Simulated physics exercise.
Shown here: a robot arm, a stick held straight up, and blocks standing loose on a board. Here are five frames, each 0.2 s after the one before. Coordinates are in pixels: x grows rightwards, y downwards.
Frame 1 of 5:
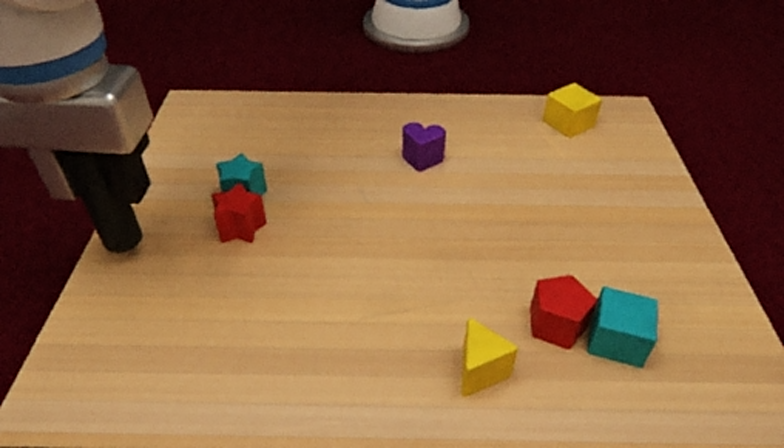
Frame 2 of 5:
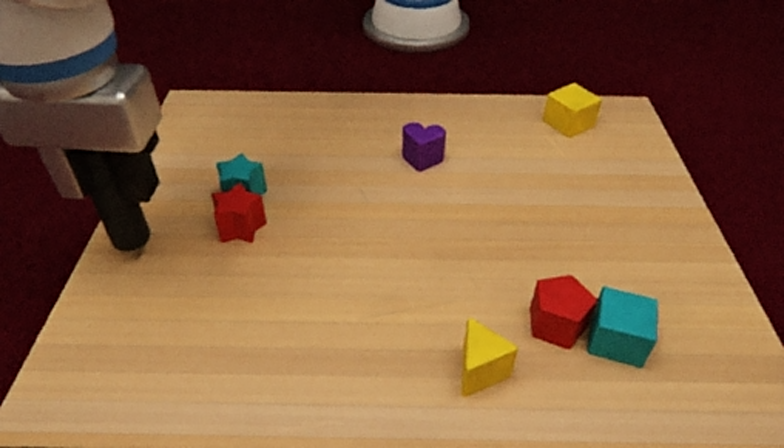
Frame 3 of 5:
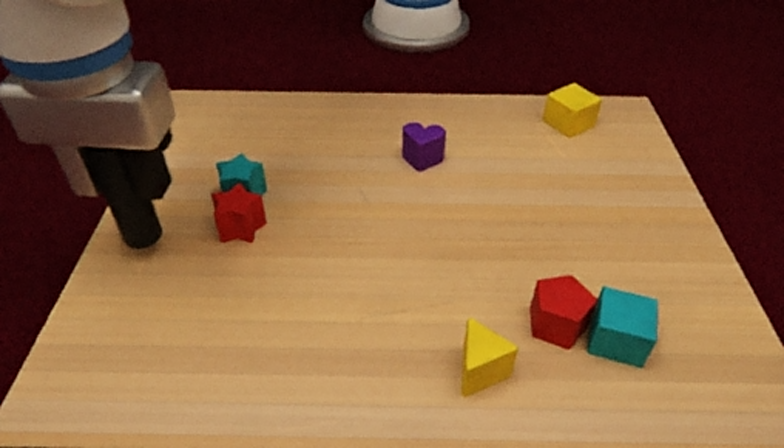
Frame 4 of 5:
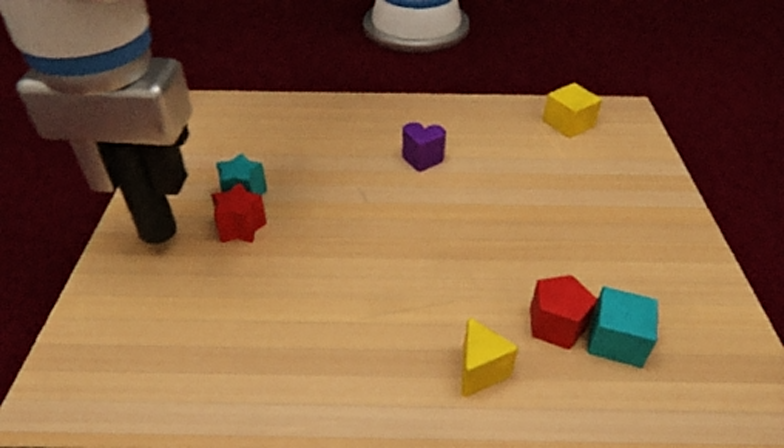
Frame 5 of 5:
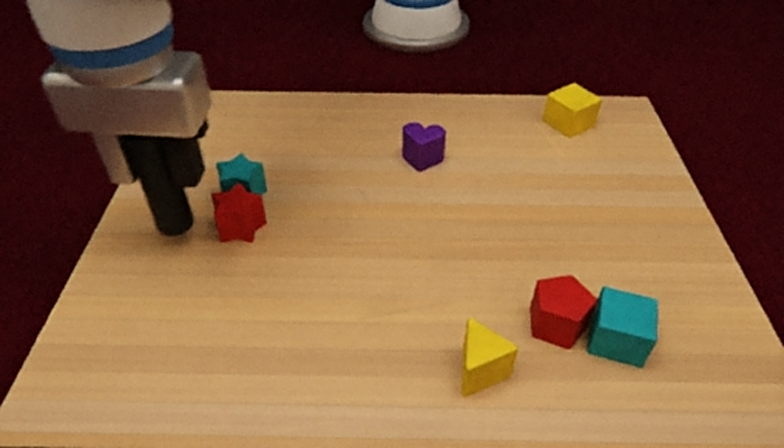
Robot arm with a black upright stick moving slowly right across a wooden board toward red and turquoise stars, all blocks staying still.
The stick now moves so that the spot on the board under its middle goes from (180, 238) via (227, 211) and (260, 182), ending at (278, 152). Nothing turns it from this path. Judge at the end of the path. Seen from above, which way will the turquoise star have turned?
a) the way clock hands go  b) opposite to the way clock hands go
It's a.
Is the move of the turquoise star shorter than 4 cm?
It seems not.
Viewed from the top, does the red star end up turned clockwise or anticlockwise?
It is turned clockwise.
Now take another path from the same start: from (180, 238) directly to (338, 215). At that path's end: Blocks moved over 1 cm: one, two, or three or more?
I count one.
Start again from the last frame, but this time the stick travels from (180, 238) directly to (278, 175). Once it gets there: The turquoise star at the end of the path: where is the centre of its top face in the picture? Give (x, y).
So, by the moment the path ends, you'll find the top centre of the turquoise star at (287, 126).
The first path, step by step. One third of the way, stick at (224, 198); red star at (248, 194), turned 50° clockwise; turquoise star at (249, 159).
Two thirds of the way, stick at (258, 169); red star at (251, 192), turned 65° clockwise; turquoise star at (282, 134).
At the end, stick at (276, 140); red star at (251, 192), turned 65° clockwise; turquoise star at (305, 118), turned 65° clockwise.
